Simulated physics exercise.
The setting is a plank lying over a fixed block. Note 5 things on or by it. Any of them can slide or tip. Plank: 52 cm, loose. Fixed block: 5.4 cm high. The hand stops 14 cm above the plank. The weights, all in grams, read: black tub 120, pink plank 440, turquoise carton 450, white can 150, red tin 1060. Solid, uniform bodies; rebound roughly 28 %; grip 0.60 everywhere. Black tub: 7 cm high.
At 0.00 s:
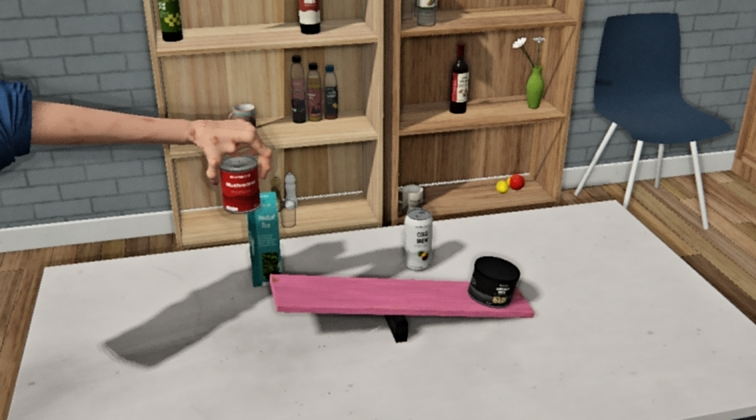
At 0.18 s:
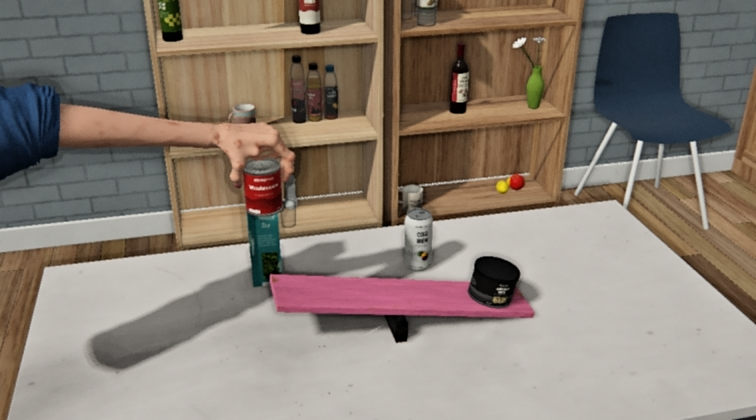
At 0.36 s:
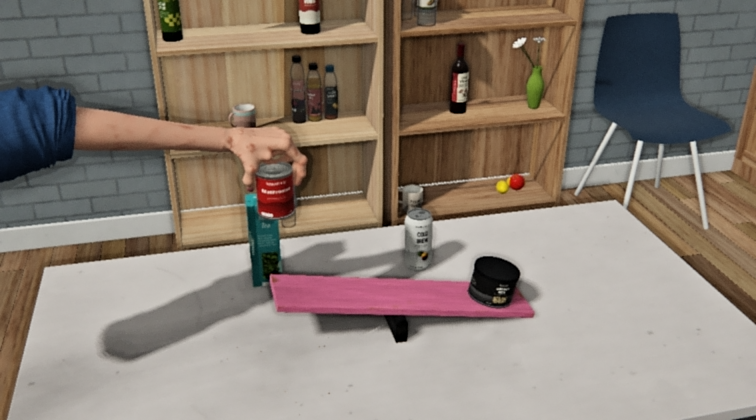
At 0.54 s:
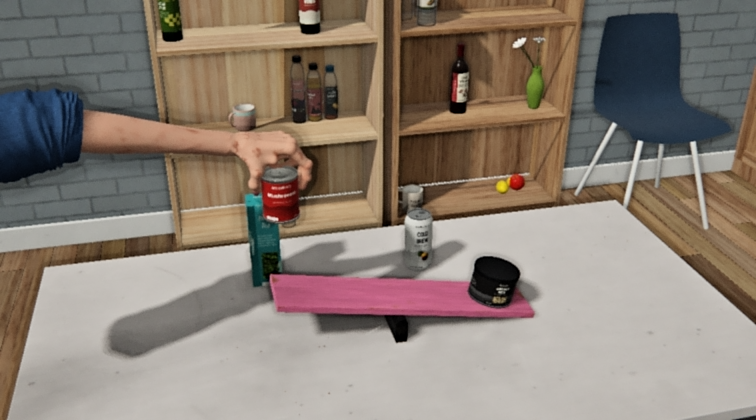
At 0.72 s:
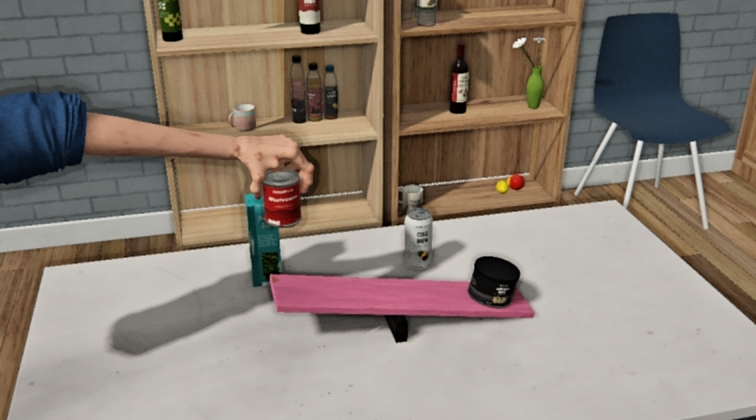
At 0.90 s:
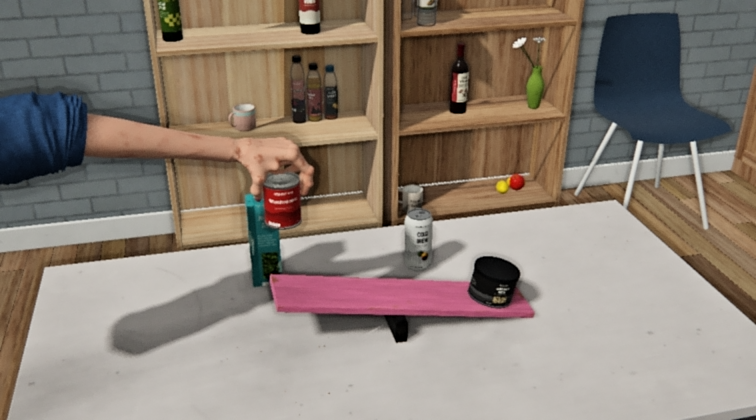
A hand reaching in from the left carries a red tin rightward and lowers it slightly, then holds it nearly motionless above the left end of a pink plank. The plank slants on a small black support, with a black tub on its right end, a turquoise carton behind its left end and a white bottle behind. The fixed, slightly raised view shows a white table before wooden shelves and a blue chair.
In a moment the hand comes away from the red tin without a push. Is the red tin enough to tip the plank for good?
The plank ultimately stays put.
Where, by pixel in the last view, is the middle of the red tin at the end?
End position: Roughly (237, 330).
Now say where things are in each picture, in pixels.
In the first picture, 8 cm still to go; red tin (240, 184); black tub (493, 282).
In the second picture, 4 cm still to go; red tin (263, 187); turquoise carton (264, 240).
In the third picture, 2 cm still to go; red tin (275, 191); black tub (493, 282).
In the fourth picture, 1 cm still to go; red tin (280, 195); turquoise carton (264, 240).
In the fifth picture, held still over the plank; red tin (282, 199); black tub (493, 282).
In the sixth picture, held still over the plank; red tin (282, 201); turquoise carton (264, 240).
By 1.30 s, plank at 7°, tipped the other way; red tin tilted 9° near (273, 305); black tub tilted 53°.
By 1.50 s, plank at 9°, tipped the other way; red tin on its side near (237, 330); black tub on its side.
When it is over (2.3 s), plank at 11°, leaning as at the start; lying over on the table or plank, black tub and red tin; the other 3 within 4 cm of the start. End places, in pixels of the last picture, red tin near (237, 330). The plank ends as it began.
